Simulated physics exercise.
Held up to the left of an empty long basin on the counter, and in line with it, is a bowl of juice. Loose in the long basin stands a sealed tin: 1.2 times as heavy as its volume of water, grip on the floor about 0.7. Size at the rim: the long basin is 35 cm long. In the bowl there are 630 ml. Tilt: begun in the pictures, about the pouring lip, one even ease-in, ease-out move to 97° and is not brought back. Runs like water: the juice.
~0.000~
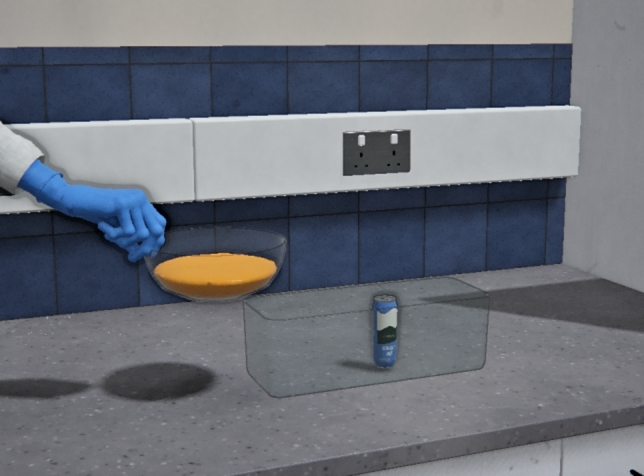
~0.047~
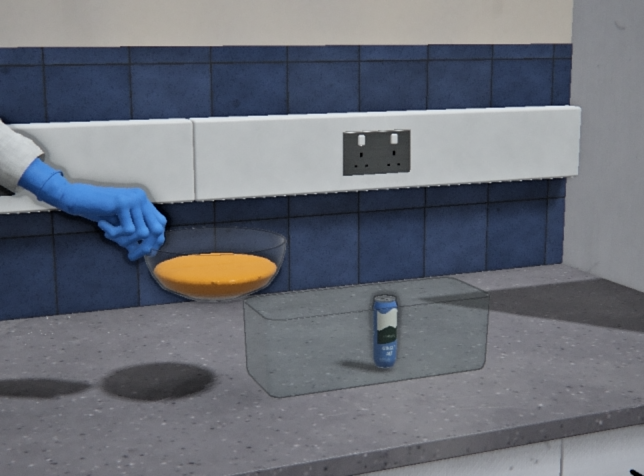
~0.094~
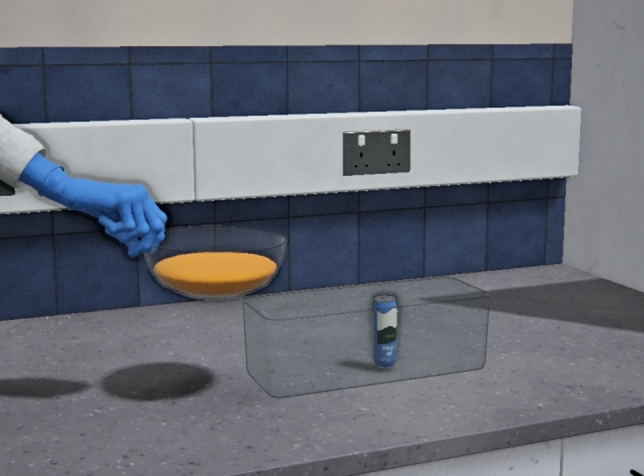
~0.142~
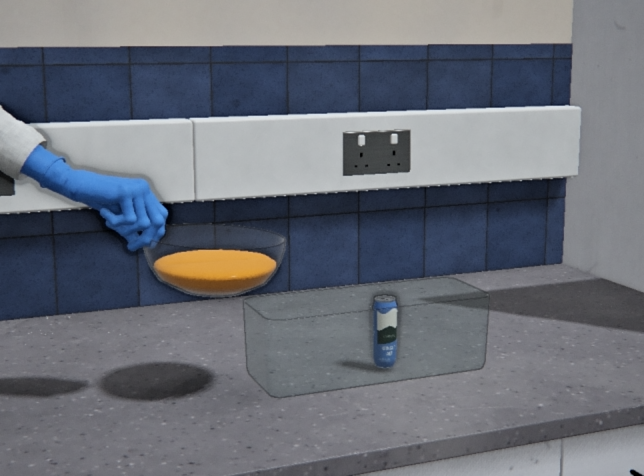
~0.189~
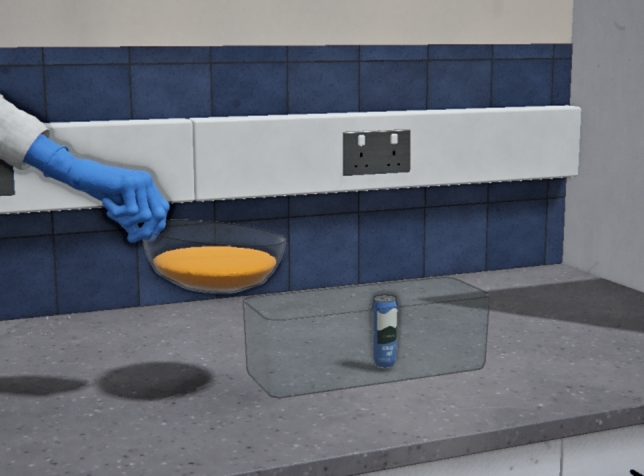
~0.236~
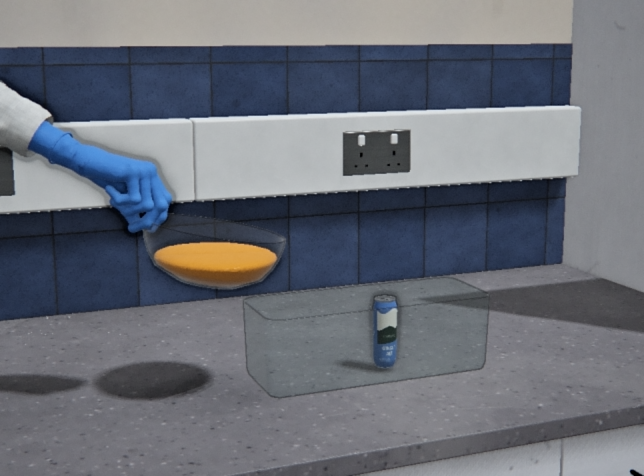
At the start, a blue-gloved hand holds a clear bowl of orange juice level above a gray counter, left of a clear long basin with a small blue tin by it. After a brief stillness, the hand rises slightly and gradually tilts the bowl a little toward the right, the juice staying inside.
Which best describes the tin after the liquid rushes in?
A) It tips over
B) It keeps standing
The answer is B.
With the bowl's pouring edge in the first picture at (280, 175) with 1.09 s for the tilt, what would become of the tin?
After that, the tin stays vertical.
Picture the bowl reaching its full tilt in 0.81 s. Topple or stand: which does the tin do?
Result: Tin still standing.
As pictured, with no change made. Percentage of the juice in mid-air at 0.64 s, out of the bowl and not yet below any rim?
Close to 34 in a hundred.
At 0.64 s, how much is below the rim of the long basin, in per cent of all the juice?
Close to 3 in a hundred.
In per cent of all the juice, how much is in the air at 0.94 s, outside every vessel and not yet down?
18 per cent or so.
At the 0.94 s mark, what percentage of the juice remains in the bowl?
Share remaining: Approx. 6 %.
Then, 0.64 s in, the tilt is 62° and 64 per cent is still to pour; the tin stands where it began.
Then, 0.94 s in, the tilt is 93° and 6 per cent is still to pour; the tin stands where it began.
Then, 1.25 s in, the tilt is 97° and 0 per cent is still to pour; the tin stands where it began.
Then, 1.59 s in, the tilt is 97° and 0 per cent is still to pour; the tin stands where it began.
Finally, the tin stands where it began.
